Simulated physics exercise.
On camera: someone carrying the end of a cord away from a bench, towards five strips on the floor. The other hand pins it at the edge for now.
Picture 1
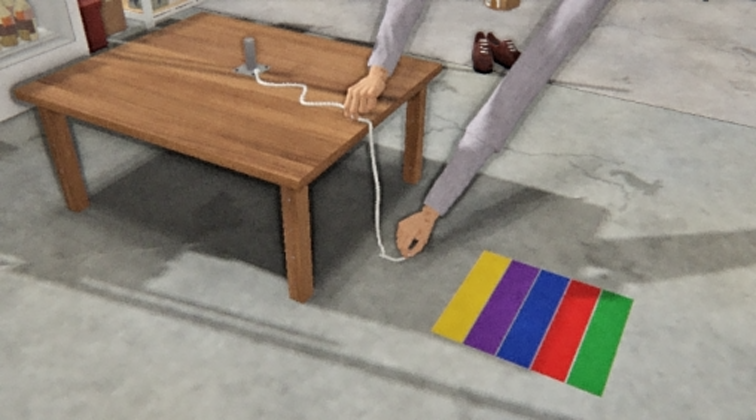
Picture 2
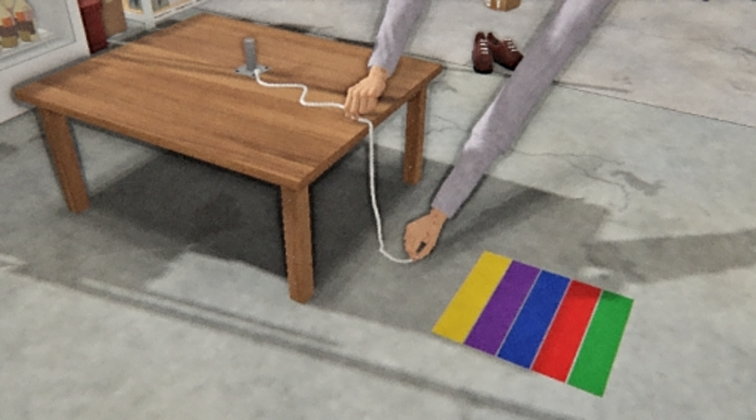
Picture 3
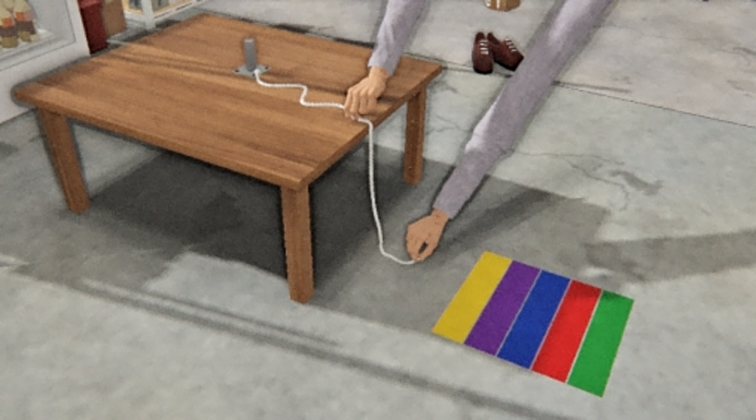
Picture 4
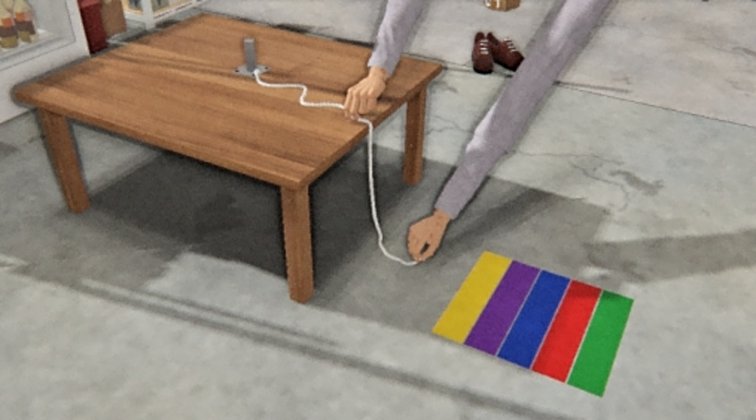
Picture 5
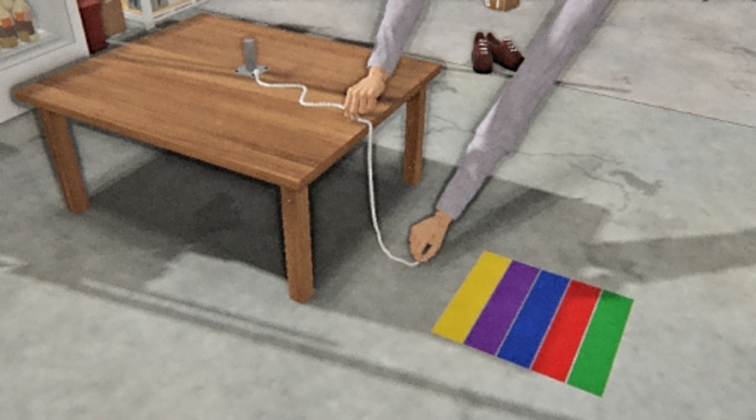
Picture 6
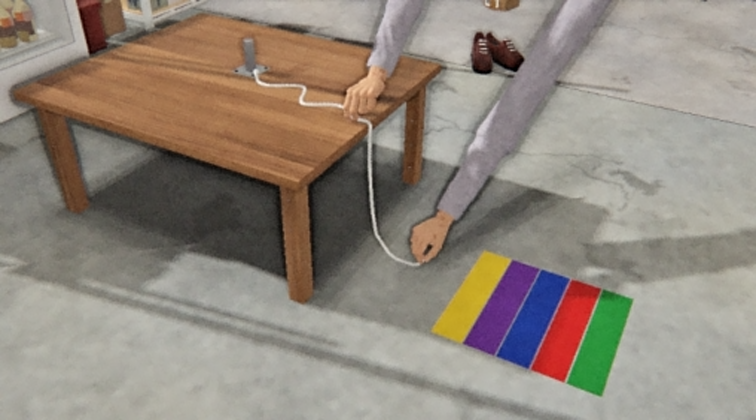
A hand holding the end of a white cord shifts slightly right near the floor, then stays almost still, while another hand pins the cord at the wooden table's edge; yellow, purple, blue, red and green strips lie nearby.
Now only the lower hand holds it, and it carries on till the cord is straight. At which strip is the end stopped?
Over blue.
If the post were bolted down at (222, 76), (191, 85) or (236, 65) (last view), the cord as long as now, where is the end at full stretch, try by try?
In that order: (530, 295), (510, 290) and (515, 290).
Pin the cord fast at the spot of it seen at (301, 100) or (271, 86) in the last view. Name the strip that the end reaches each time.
Try by try: Purple; blue.
Soon after, end near (486, 282); over yellow.
Then, end near (522, 294); over purple.
At full stretch, end near (545, 302); over blue. The end stops over the blue strip.
